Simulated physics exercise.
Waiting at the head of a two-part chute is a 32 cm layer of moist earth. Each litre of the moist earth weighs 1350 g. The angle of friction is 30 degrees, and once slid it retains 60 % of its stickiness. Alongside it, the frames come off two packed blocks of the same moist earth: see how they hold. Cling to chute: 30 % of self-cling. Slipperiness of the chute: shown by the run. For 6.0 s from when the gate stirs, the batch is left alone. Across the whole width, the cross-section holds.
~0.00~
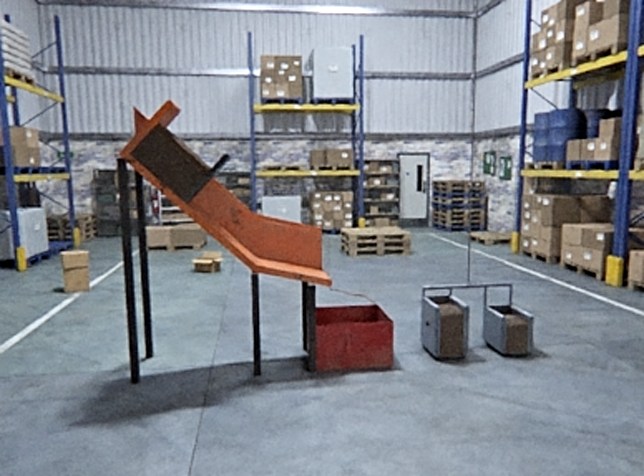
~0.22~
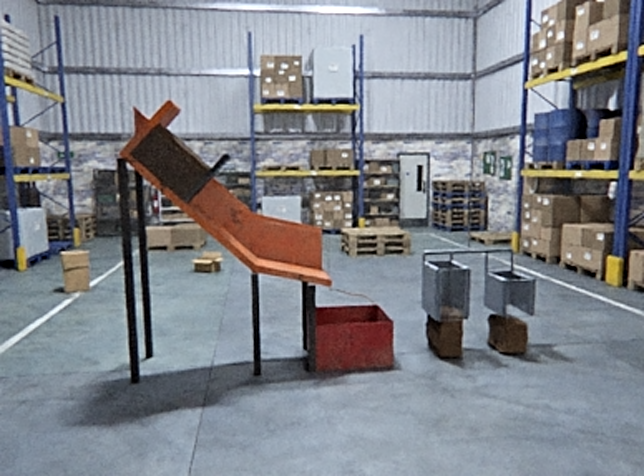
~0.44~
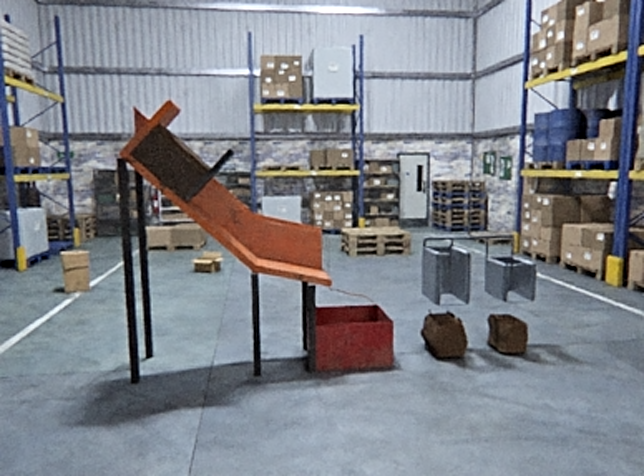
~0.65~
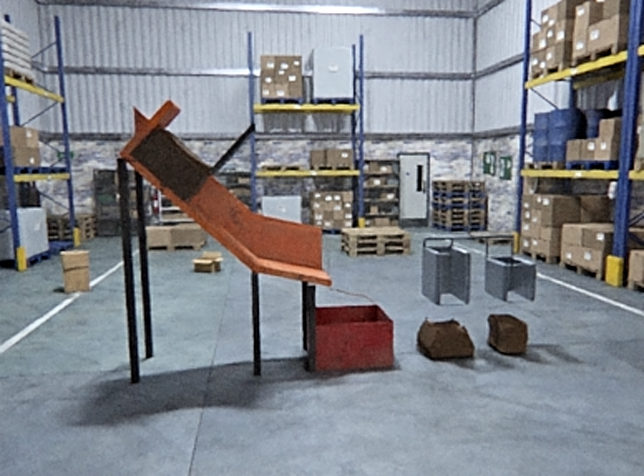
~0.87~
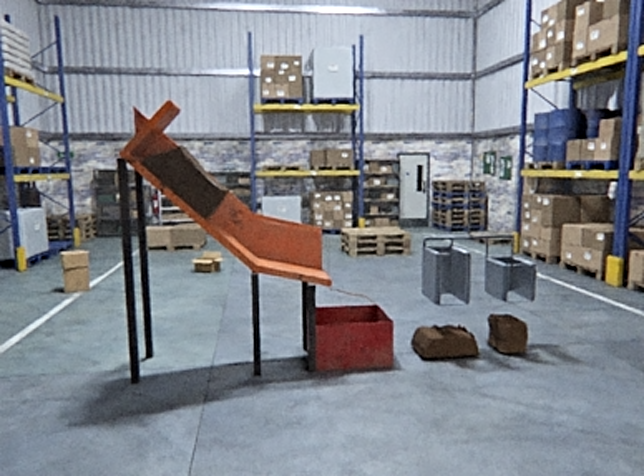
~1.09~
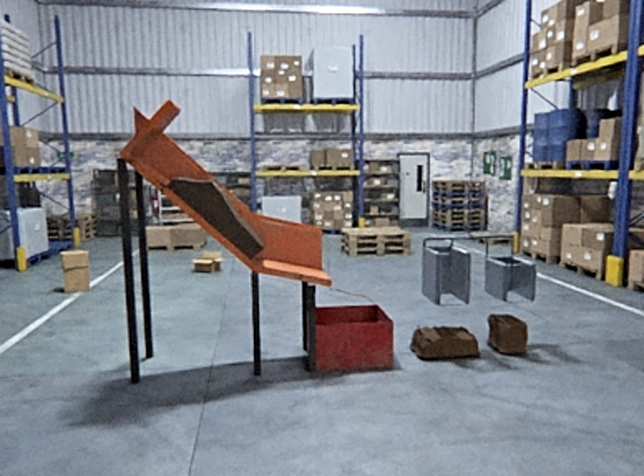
Orange chute standing in a warehouse as grey boxes lift off two brown blocks, one slumping, then dark earth sliding downslope.
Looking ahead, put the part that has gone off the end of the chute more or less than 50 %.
Greater than 50 %.
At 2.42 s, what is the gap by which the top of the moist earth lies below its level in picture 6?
Roughly 64 cm.
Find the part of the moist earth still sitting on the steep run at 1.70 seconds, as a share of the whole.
Some 1 in a hundred.
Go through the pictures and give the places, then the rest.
In the first picture, front end of the moist earth at (206, 170); test blocks 40 cm, 27 cm high (left to right).
In the second picture, front end of the moist earth at (206, 170); test blocks 38 cm, 27 cm high (left to right).
In the third picture, front end of the moist earth at (206, 170); test blocks 31 cm, 27 cm high (left to right).
In the fourth picture, front end of the moist earth at (208, 169); test blocks 23 cm, 27 cm high (left to right).
In the fifth picture, front end of the moist earth at (224, 193); test blocks 19 cm, 27 cm high (left to right).
In the sixth picture, front end of the moist earth at (262, 247); test blocks 18 cm, 26 cm high (left to right).
By 1.70 s, 1 % is on the steep run, 85 % on the flatter one and 14 % past the end.
By 2.42 s, none is on the steep run, 31 % on the flatter one and 69 % past the end.
By 3.15 s, none is on the steep run, 30 % on the flatter one and 70 % past the end.
By 3.87 s, none is on the steep run, 30 % on the flatter one and 70 % past the end.
By 6.35 s, at the end, none is on the steep run, 30 % on the flatter one and 70 % past the end.
